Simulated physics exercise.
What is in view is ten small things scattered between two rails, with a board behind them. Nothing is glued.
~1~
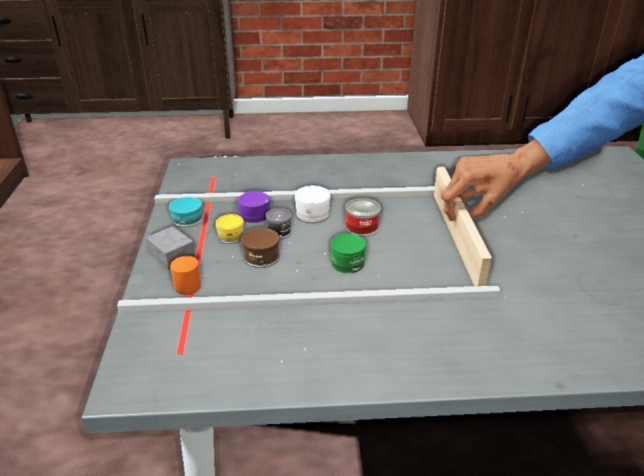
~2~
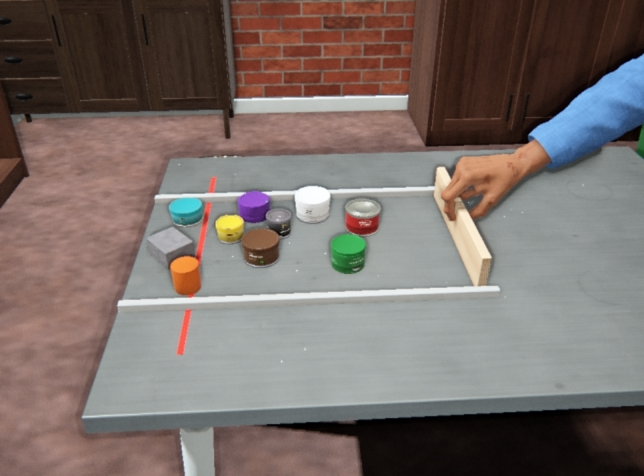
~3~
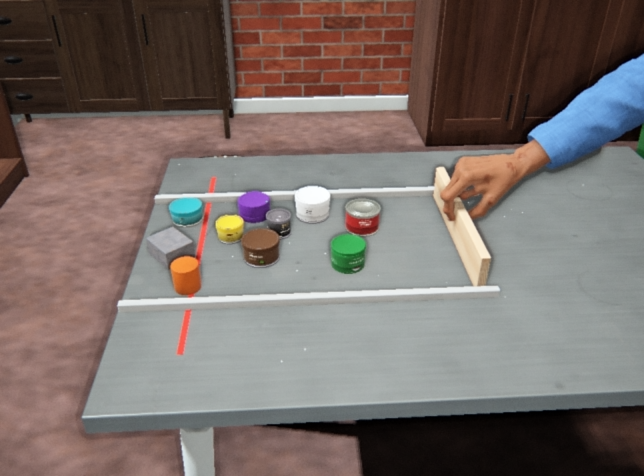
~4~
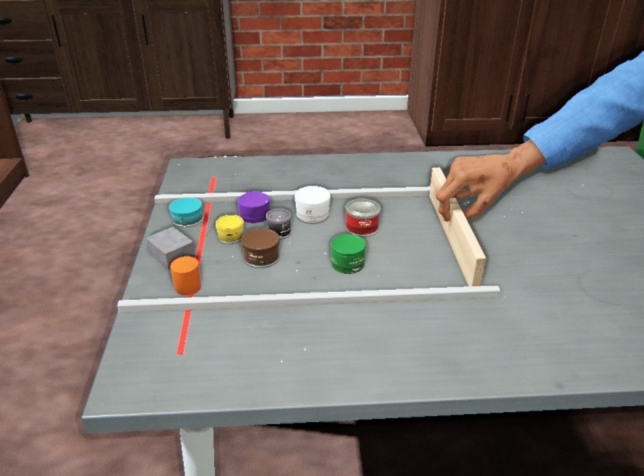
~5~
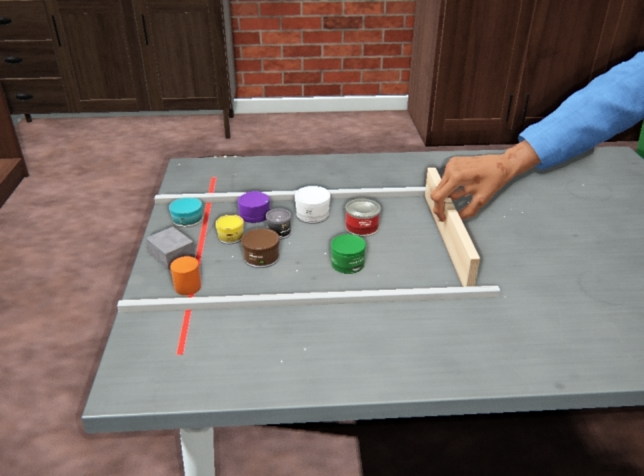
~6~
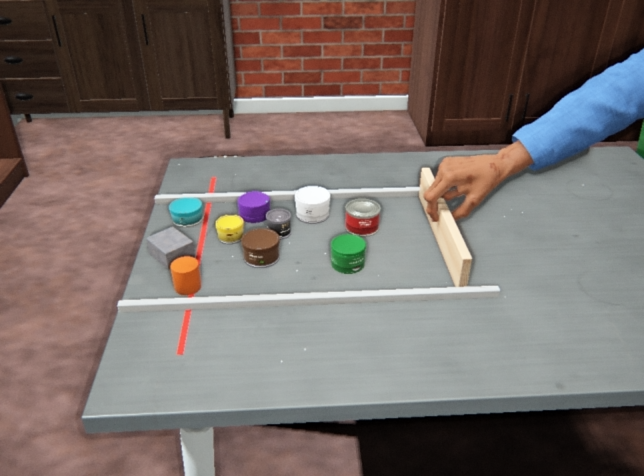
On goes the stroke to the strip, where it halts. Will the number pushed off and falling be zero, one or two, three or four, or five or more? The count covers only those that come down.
The number of pieces cleared off the edge is going to be one or two exactly.
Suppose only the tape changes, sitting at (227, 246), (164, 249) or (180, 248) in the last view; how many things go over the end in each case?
Down on the floor: 0, 5 and 5.
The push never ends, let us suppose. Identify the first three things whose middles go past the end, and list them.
They are the turquoise tin, then the grey block, then the purple lid.
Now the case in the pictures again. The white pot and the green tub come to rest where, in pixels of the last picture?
Taking them in turn, first comes (189, 204), then (177, 264).
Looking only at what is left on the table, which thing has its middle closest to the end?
It is the grey block.
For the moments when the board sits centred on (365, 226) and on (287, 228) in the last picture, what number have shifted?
I get 1 at the one place and 7 at the other.
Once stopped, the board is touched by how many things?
It's 4 of them.
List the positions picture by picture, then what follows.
The first frame shows grey block (171, 247); turquoise tin (187, 212); orange lid (186, 276); board (459, 223); tape (200, 247).
The second frame shows turquoise tin (187, 212); black pot (279, 224).
The third frame shows orange lid (186, 276); red pot (363, 218).
The fourth frame shows grey block (171, 247); white pot (313, 205).
The fifth frame shows turquoise tin (187, 212); purple lid (254, 207).
The sixth frame shows grey block (171, 247); turquoise tin (187, 212); orange lid (186, 276); board (442, 223); tape (200, 247).
Early on, none off yet; grey block at rest near (171, 247); turquoise tin at rest near (187, 212); orange lid at rest near (186, 276).
Finally, the number that fall off is one or two; lost, turquoise tin.
